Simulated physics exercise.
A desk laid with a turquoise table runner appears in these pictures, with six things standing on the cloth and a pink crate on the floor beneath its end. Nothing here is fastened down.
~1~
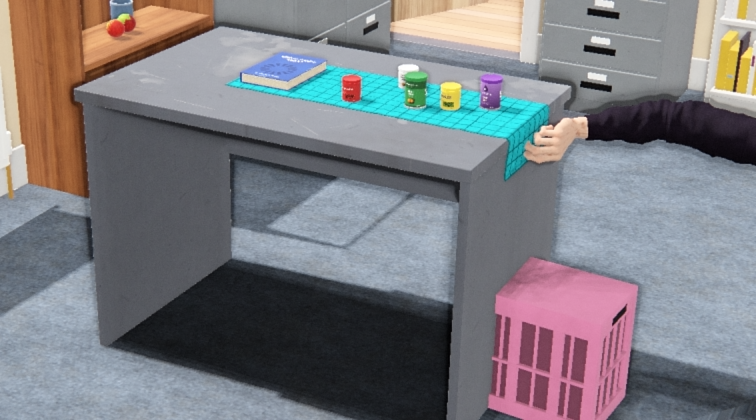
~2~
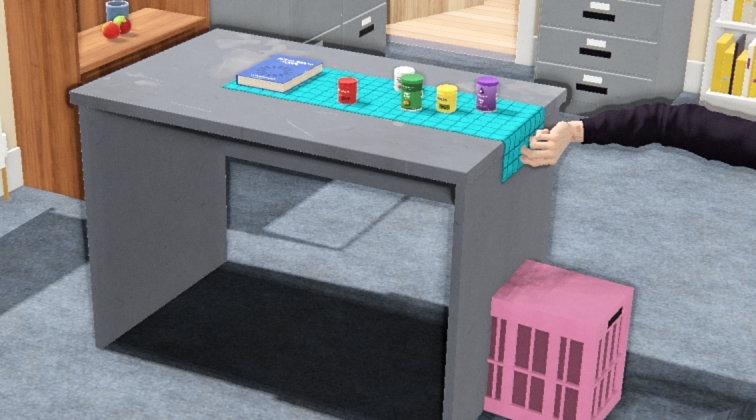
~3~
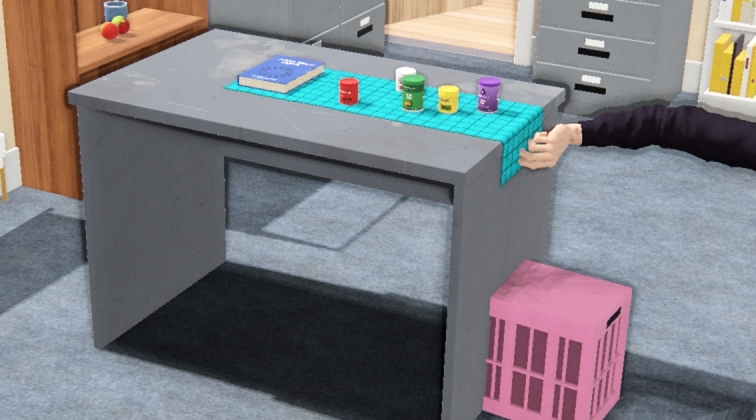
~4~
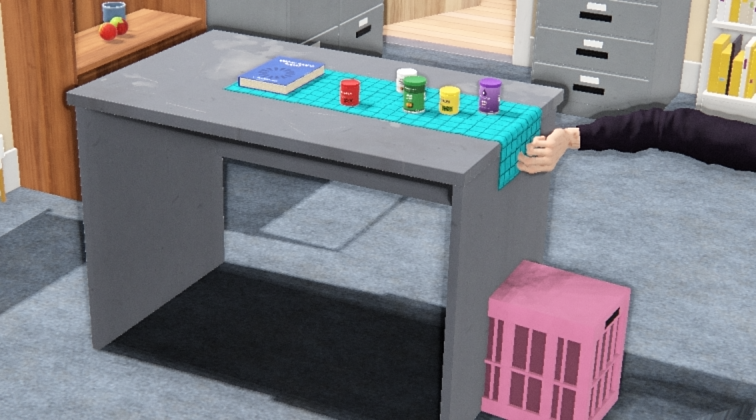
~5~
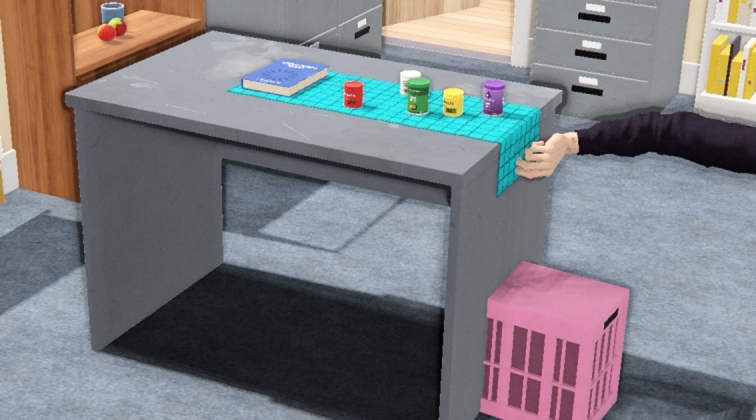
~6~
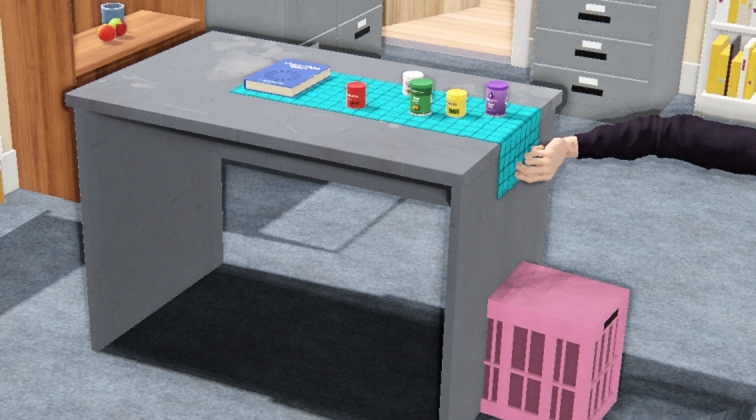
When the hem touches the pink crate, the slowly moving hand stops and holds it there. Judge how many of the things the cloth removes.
It removes three.
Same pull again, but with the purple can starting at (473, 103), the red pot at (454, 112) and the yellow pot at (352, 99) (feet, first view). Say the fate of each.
The purple can will end up down, the red pot will end up down, and the yellow pot will stay where it is.
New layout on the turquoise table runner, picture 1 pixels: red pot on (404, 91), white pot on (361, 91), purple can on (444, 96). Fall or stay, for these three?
Red pot: Still up. White pot: Still up. Purple can: Gone off.
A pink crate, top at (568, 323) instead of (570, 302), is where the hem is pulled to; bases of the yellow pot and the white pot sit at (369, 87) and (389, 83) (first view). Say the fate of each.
Outcome for the yellow pot: It stays. Outcome for the white pot: It stays.
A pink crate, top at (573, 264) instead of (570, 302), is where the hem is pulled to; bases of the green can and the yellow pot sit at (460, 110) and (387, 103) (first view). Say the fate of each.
The green can? Lost. The yellow pot? Safe.
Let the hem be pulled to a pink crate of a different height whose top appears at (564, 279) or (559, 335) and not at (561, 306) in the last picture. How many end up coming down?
Over the edge: 2, then 4.
Early on, hem near (514, 252); purple can and yellow pot gone.
Midway, hem on the crate; purple can, yellow pot and green can gone.
Finally, hem on the crate; purple can, yellow pot and green can gone. The answer is three.
